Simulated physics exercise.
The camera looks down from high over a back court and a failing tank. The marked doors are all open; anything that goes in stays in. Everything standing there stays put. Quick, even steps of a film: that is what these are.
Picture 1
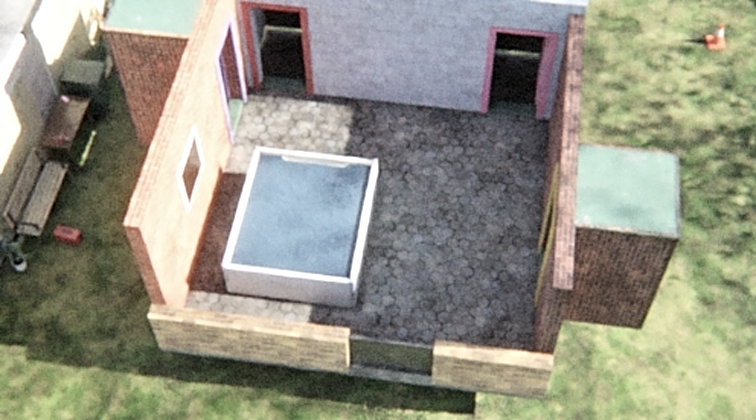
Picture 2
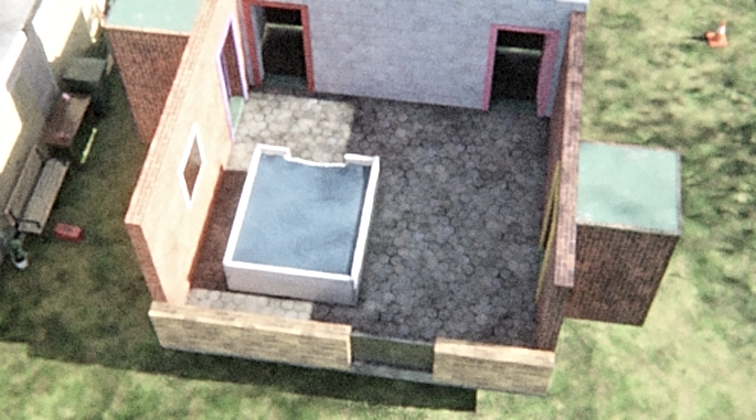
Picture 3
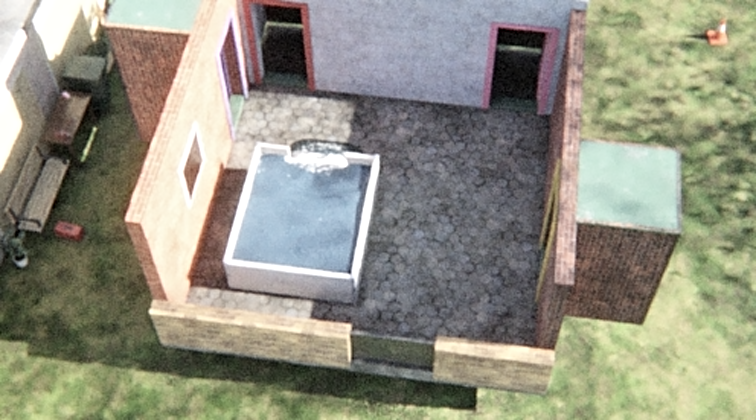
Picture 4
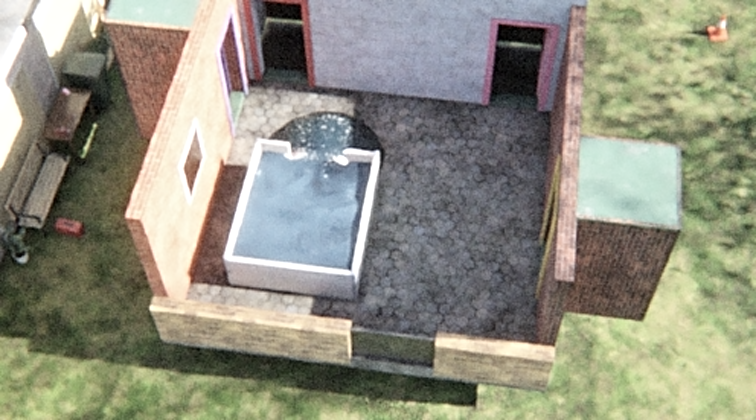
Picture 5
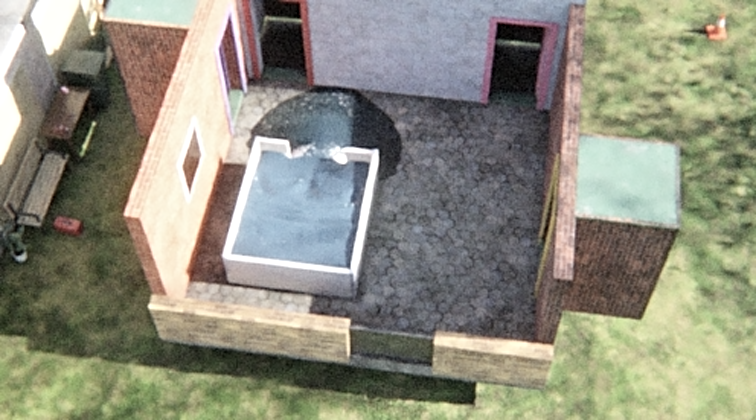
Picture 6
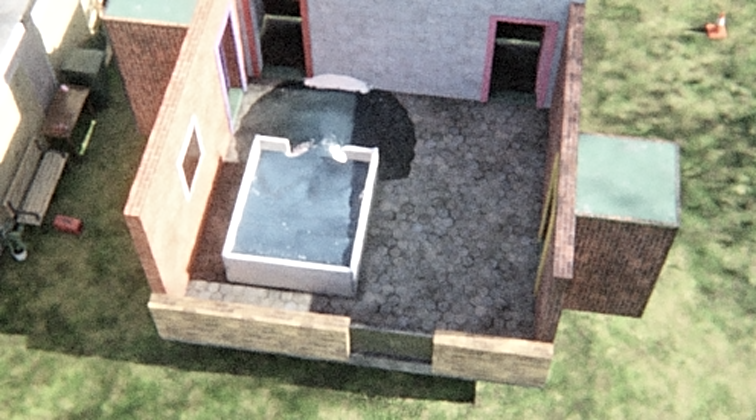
In a walled back court seen from high above, a pale-rimmed tank of water stands whole and still on grey paving. A gap opens in its far side and water pours out, spreading in a dark, widening fan across the paving to the back wall, where a pale edge shows.
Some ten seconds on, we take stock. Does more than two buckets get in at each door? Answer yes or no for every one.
Yellow door: No, blue door: Yes, pink door: Yes, red door: Yes.
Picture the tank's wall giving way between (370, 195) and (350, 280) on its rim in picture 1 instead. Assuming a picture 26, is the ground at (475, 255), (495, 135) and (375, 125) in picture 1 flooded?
One by one: Waterlogged; waterlogged; unsoaked.
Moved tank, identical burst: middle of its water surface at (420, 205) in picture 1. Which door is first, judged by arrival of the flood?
The one you want is the pink door.
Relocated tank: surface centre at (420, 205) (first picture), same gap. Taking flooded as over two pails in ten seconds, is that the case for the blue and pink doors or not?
Looking at it, blue breaks the limit and pink breaks the limit.
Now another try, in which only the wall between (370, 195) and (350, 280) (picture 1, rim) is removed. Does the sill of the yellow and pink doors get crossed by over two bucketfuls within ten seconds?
Outcome - yellow door breaks the threshold, pink door breaks the threshold.
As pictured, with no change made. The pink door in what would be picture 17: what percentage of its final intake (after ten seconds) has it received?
My estimate is close to 0 per cent.
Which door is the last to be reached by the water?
My answer: The door marked yellow.
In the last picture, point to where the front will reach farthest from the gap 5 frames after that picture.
The wet edge reaches furthest near (470, 106).
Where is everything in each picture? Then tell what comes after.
The water tank at (303, 215) is whole and still, in the first frame.
The front is at a hidden place, out from the gap on the water tank's far side, in the second frame.
Water pours out on the water tank's far side and has run to (304, 143), in the third frame.
Water pours out on the water tank's far side and has run to (320, 115), in the fourth frame.
Water pours out on the water tank's far side and has run to (329, 87), in the fifth frame.
The front is at (293, 82), out from the gap on the water tank's far side, in the sixth frame.
A moment on, water covers 25 % of the floor; the yellow door not reached, the blue door wet at the sill, nothing in, the pink door not reached, the red door over two buckets in.
Next, water covers 30 % of the floor; the yellow door not reached, the blue door under two buckets in, the pink door wet at the sill, nothing in, the red door far over two buckets in.
Then, water covers 55 % of the floor; the yellow door wet at the sill, nothing in, the blue door over two buckets in, the pink door under two buckets in, the red door far over two buckets in.
Later, water covers 90 % of the floor; the yellow door wet at the sill, nothing in, the blue door over two buckets in, the pink door over two buckets in, the red door far over two buckets in.
In the end, water covers 95 % of the floor; the yellow door wet at the sill, nothing in, the blue door over two buckets in, the pink door over two buckets in, the red door far over two buckets in.
